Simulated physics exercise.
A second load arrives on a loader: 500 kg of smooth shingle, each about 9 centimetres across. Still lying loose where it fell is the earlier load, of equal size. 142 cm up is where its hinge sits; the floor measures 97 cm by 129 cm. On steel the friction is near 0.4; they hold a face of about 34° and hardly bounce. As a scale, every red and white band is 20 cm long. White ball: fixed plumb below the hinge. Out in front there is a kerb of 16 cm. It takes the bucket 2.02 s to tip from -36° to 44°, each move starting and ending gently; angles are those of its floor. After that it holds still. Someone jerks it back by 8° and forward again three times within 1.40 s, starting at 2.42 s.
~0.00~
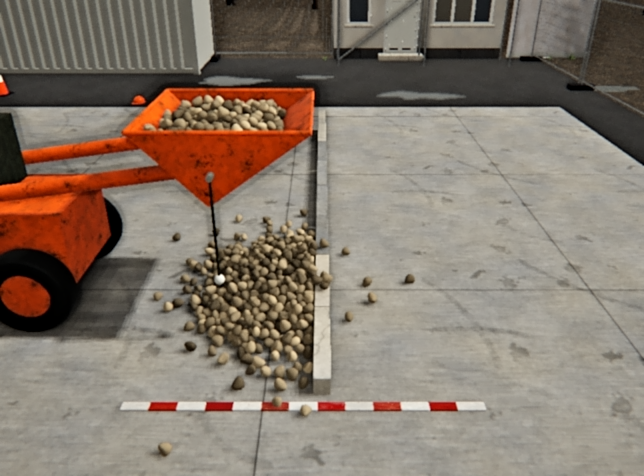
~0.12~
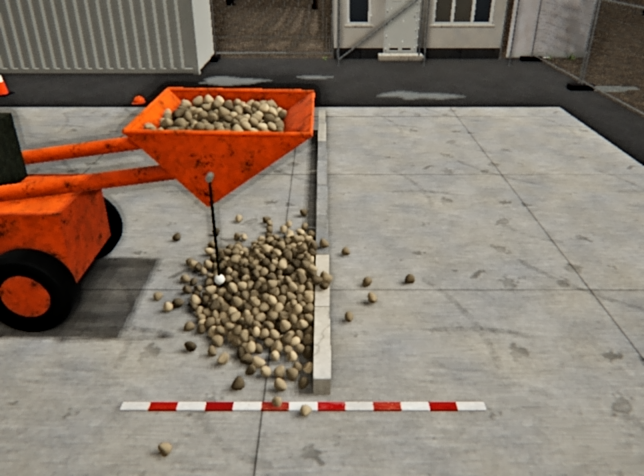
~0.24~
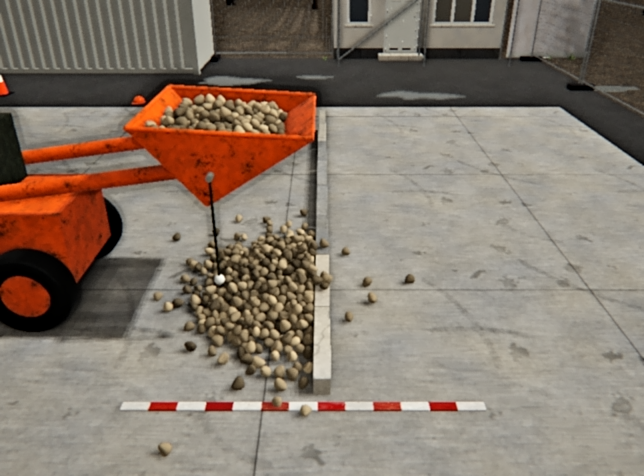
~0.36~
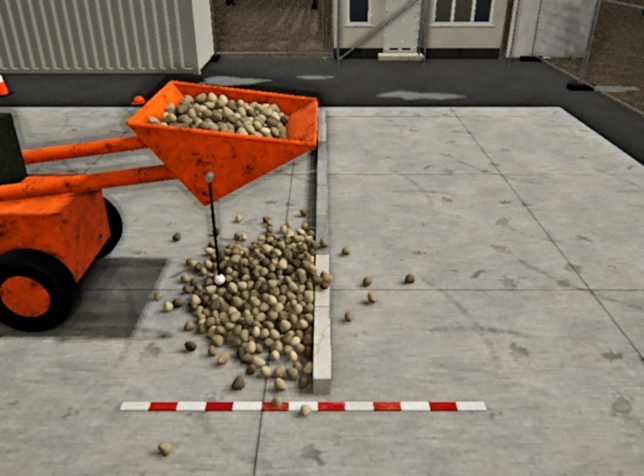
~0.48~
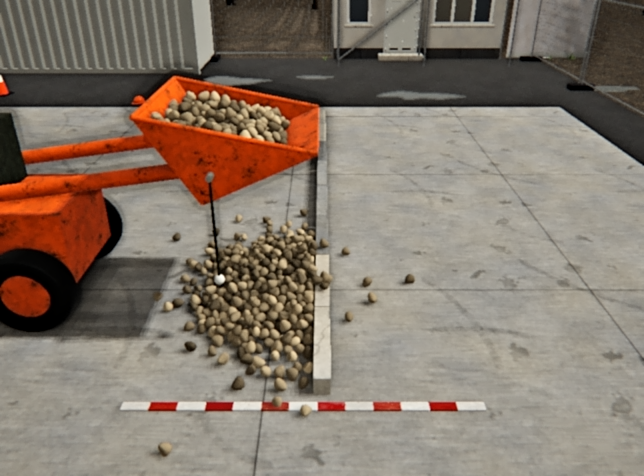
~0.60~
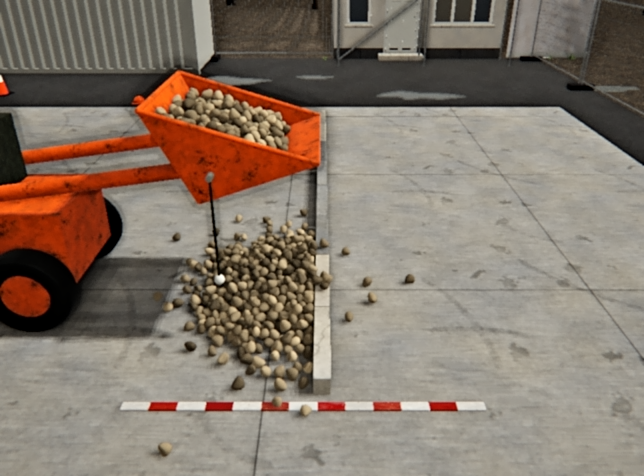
At the start, an orange loader on the left holds a bucket full of rounded stones above a loose pile of similar stones beside a low kerb. The bucket then slowly tilts, its left edge rising and its right lip lowering slightly, while the stones stay inside and the pile below lies still.
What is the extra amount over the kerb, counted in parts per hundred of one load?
Close to 80 parts in a hundred.
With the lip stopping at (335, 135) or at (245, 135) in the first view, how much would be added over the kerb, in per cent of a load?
95 % and 20 %.
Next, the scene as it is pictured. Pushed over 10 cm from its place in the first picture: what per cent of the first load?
Near 0 per cent, I reckon.
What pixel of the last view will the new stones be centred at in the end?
Centre: Approx. (367, 285).
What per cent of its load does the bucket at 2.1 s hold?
Roughly 10 parts in a hundred of the load.
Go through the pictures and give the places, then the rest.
In the first frame, the bucket is at -36°, its lip at (311, 134); the top of the load is at (215, 106). The earlier load is highest near (282, 263), 25 cm above ground level, 99 % on this side of the kerb, 1 % over the kerb.
In the second frame, the bucket is at -35°, its lip at (312, 135); the top of the load is at (216, 106); the stones move at 0.1 m/s on average.
In the third frame, the bucket is at -33°, its lip at (313, 139); the top of the load is at (209, 105); the stones move at 0.1 m/s on average.
In the fourth frame, the bucket is at -29°, its lip at (315, 146); the top of the load is at (208, 105); the stones move at 0.2 m/s on average.
In the fifth frame, lip at (318, 154), floor tilted -25°, highest stones at (199, 104); the stones move at 0.2 m/s on average.
In the sixth frame, the bucket is at -19°, its lip at (319, 164); the top of the load is at (197, 101); the stones move at 0.2 m/s on average.
After 1.5 s the floor is at 32°; in per cent of one load, 87 in the bucket, 111 on this side of the kerb, 1 over the kerb; the foremost stones are at (354, 258).
After 2.1 s the floor is at 44°; in per cent of one load, 9 in the bucket, 133 on this side of the kerb, 58 over the kerb; the foremost stones are at (428, 273).
After 4.3 s the floor is at 44°; in per cent of one load, 0 in the bucket, 118 on this side of the kerb, 81 over the kerb; the foremost stones are at (583, 298).
After 7.1 s the floor is at 44°; in per cent of one load, 0 in the bucket, 118 on this side of the kerb, 81 over the kerb; the foremost stones are at (583, 298). Net gain over the kerb, 80.
